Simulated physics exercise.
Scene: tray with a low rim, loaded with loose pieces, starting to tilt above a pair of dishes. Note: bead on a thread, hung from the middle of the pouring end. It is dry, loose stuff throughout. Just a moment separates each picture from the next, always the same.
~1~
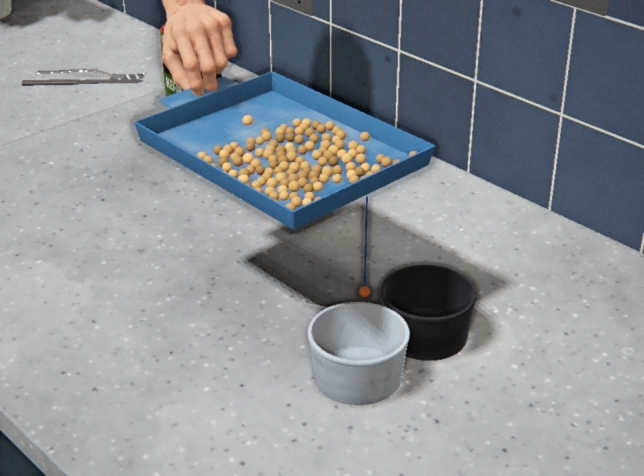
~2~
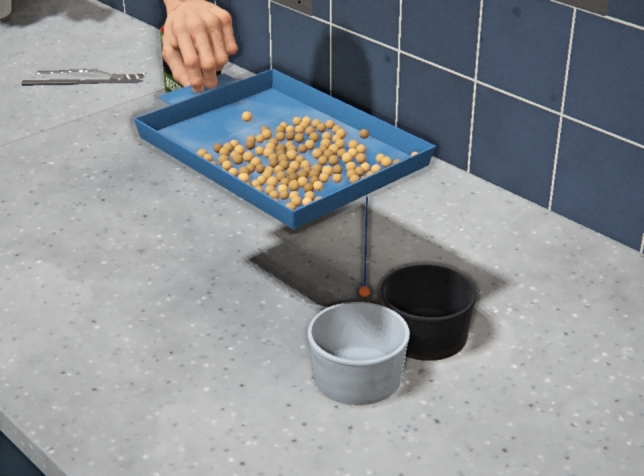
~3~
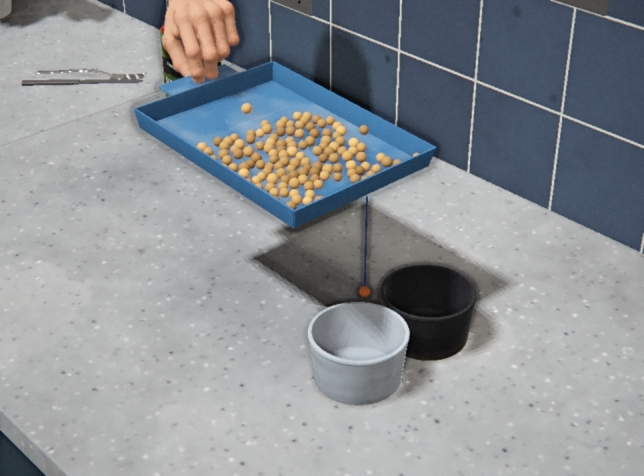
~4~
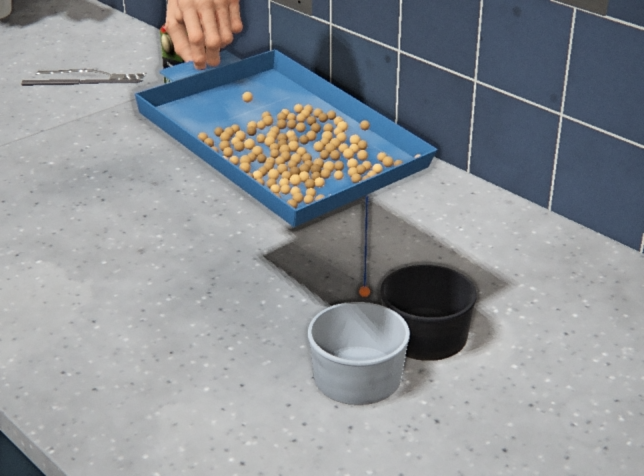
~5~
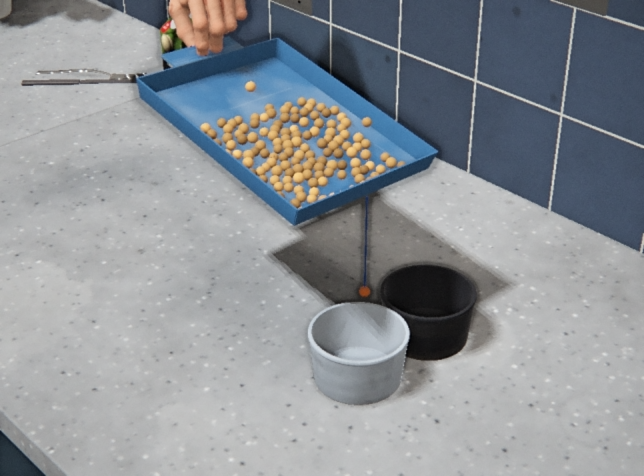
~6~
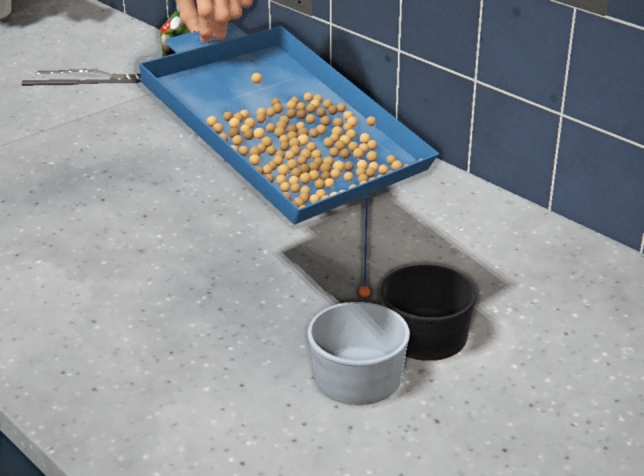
A blue tray of small round wooden beads, held by a hand at its far end, tilts gradually toward its right front corner above a grey dish and a black dish, and the beads begin to shift slightly across it.
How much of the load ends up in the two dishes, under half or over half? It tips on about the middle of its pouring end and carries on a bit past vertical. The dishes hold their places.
Over half.
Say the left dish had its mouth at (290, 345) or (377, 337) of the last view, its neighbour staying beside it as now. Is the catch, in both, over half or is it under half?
The first time it's lower than half, the second time higher than half.
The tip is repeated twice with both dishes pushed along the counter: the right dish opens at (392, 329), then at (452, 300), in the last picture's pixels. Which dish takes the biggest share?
The right-hand one the first time, the right-hand one the second.
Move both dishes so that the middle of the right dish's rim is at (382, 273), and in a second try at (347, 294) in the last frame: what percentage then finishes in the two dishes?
Trial 1 around 0 percent, trial 2 around 0 percent.
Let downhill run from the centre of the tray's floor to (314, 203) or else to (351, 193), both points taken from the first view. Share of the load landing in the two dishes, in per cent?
Roughly 30 per cent, and 60 per cent.
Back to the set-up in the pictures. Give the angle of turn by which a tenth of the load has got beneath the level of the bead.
Approx. reading: About 85°.
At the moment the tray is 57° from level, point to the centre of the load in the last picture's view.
I'd put the middle of the pieces at roughly (361, 154).
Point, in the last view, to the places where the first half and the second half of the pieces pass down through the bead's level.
Close to (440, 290), then close to (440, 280).
Soon after the last picture, tray tipped steeply; all on the tray.
A little later, tray tipped right over; about a quarter on the tray; a small part in the left dish; about a quarter in the right dish; a small part outside both; about a third in the air.
Later still, tray tipped past a quarter turn; a small part in the left dish; about half in the right dish; about a quarter outside both.
By the end, tray tipped past a quarter turn; a small part in the left dish; about half in the right dish; about a quarter outside both.
